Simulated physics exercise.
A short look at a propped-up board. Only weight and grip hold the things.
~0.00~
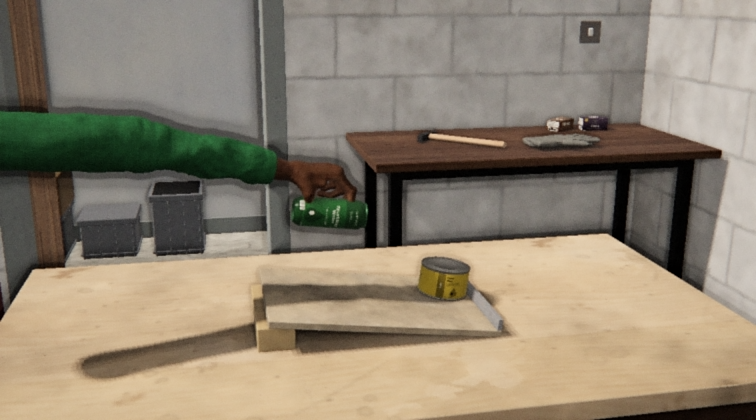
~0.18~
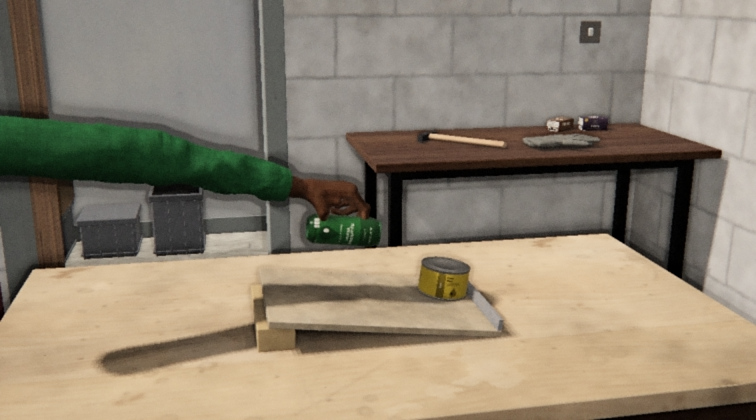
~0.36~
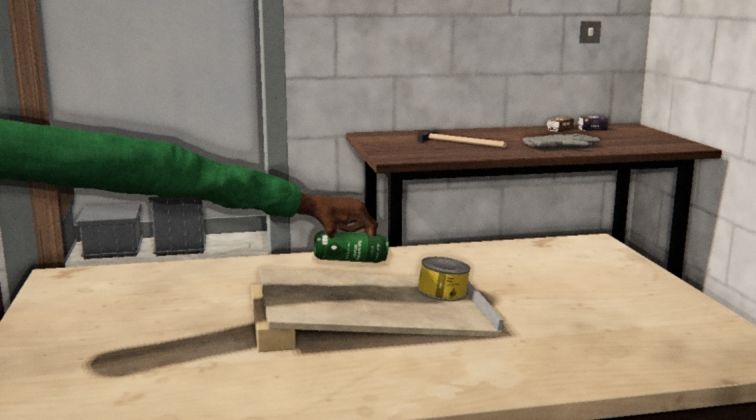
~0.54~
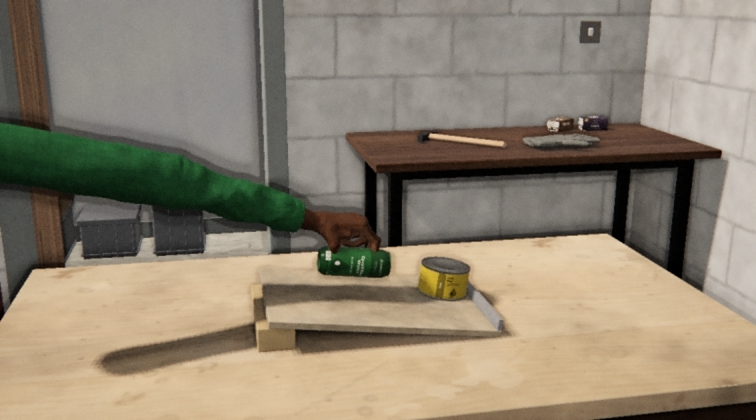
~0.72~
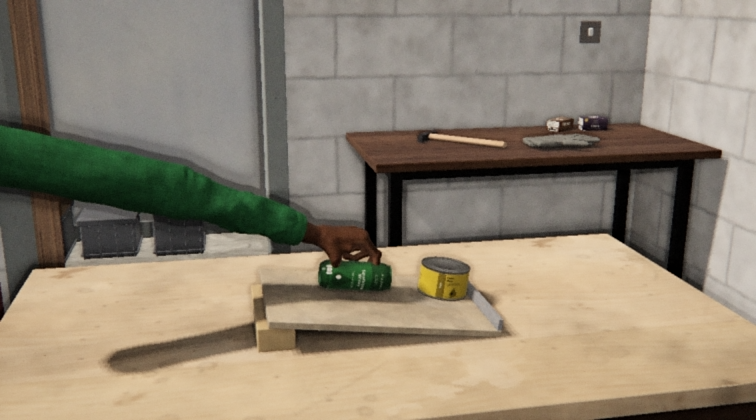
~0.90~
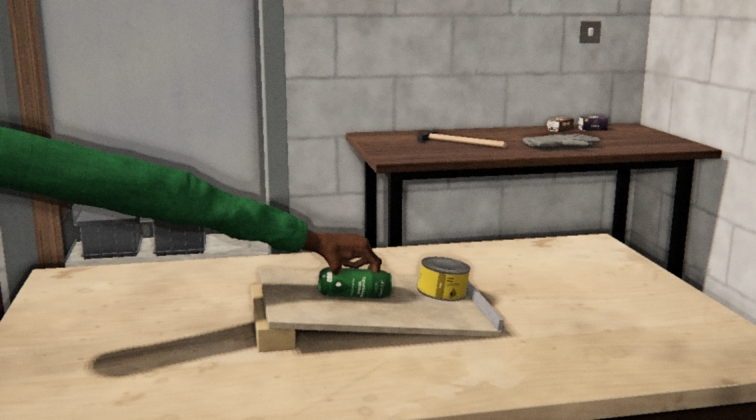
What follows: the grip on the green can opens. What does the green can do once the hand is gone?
It stays where it is put.
By 1.10 s, all is still.
By 1.40 s, green can resting near (355, 283).
When it is over (1.9 s), both as before. End places, in pixels of the last picture, green can near (355, 283). The green can keeps its place.
